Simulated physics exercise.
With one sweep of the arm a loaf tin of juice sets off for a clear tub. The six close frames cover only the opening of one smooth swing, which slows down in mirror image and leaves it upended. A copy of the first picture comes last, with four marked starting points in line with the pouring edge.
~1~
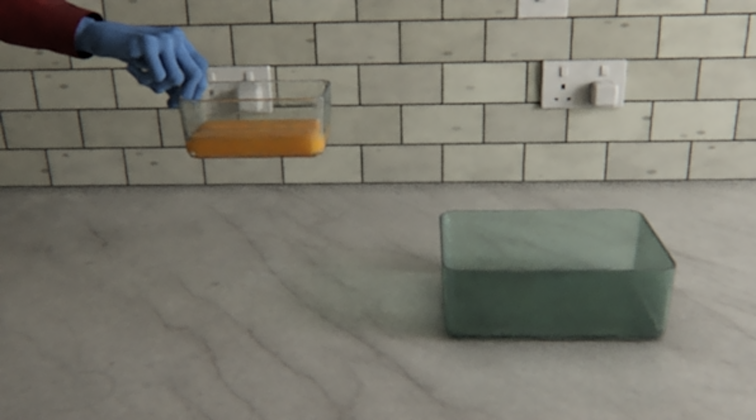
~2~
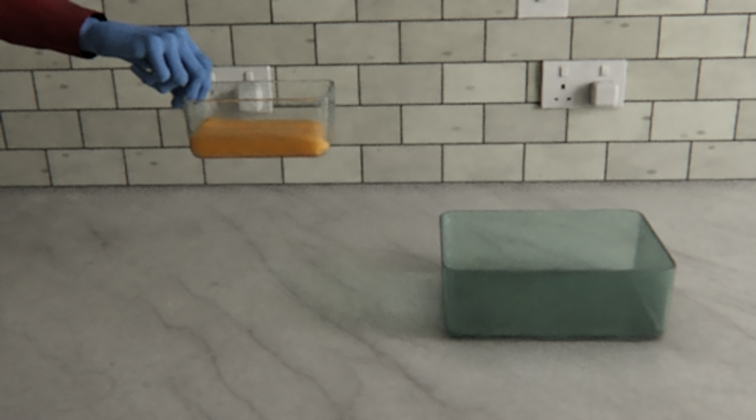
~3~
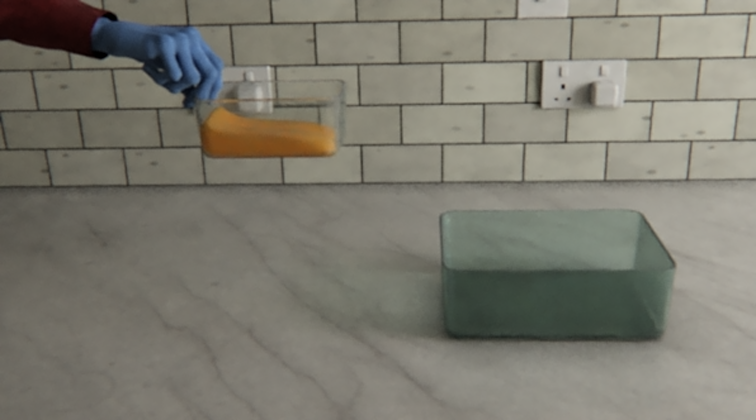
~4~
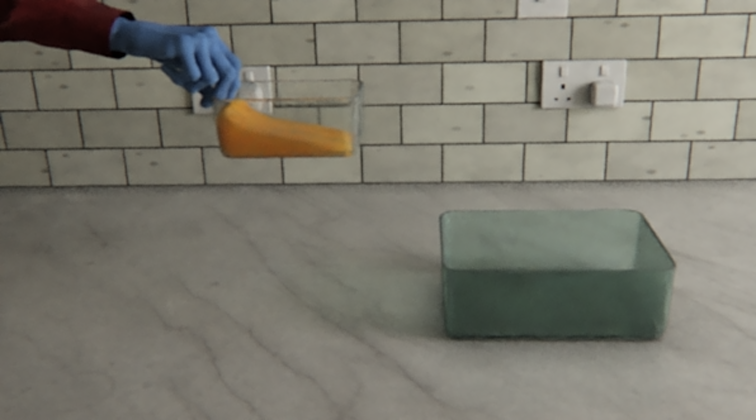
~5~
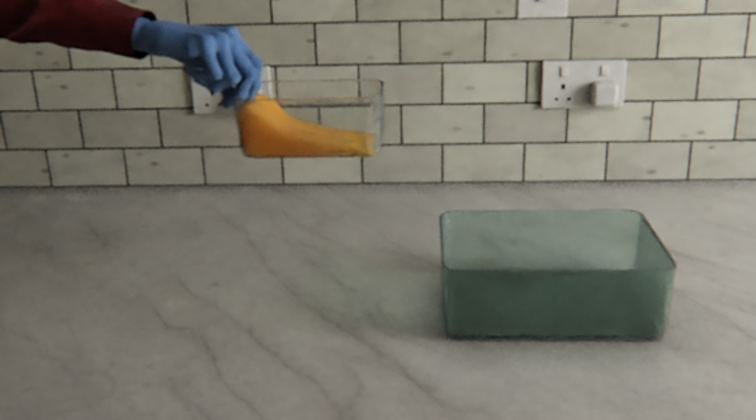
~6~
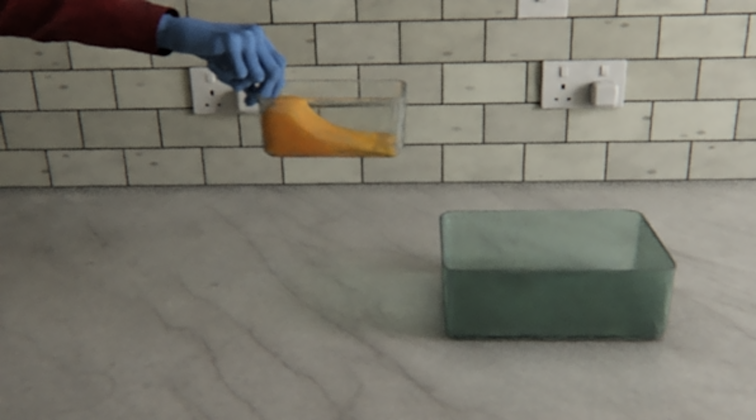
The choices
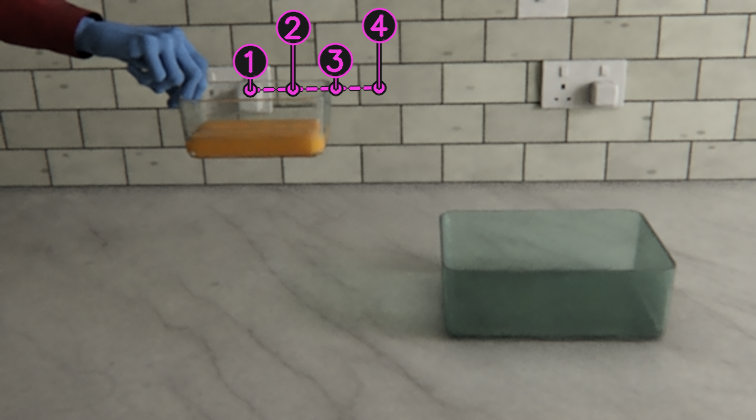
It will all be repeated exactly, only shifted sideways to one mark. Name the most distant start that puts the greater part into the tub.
It is 2.
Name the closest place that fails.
That is place 1.
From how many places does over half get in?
Three.
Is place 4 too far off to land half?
No.
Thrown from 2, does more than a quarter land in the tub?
Yes, it does.
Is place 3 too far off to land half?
No, not at all.
In magenta, 1 at (250, 89); 2 at (293, 89); 3 at (335, 88); 4 at (379, 87).
For place 1, about 38 % lands in the tub, 56 % falls short and 6 % goes beside or beyond.
For place 2, about 63 % lands in the tub, 26 % falls short and 10 % goes beside or beyond.
For place 3, about 73 % lands in the tub, 16 % falls short and 12 % goes beside or beyond.
For place 4, about 84 % lands in the tub, 1 % falls short and 15 % goes beside or beyond.
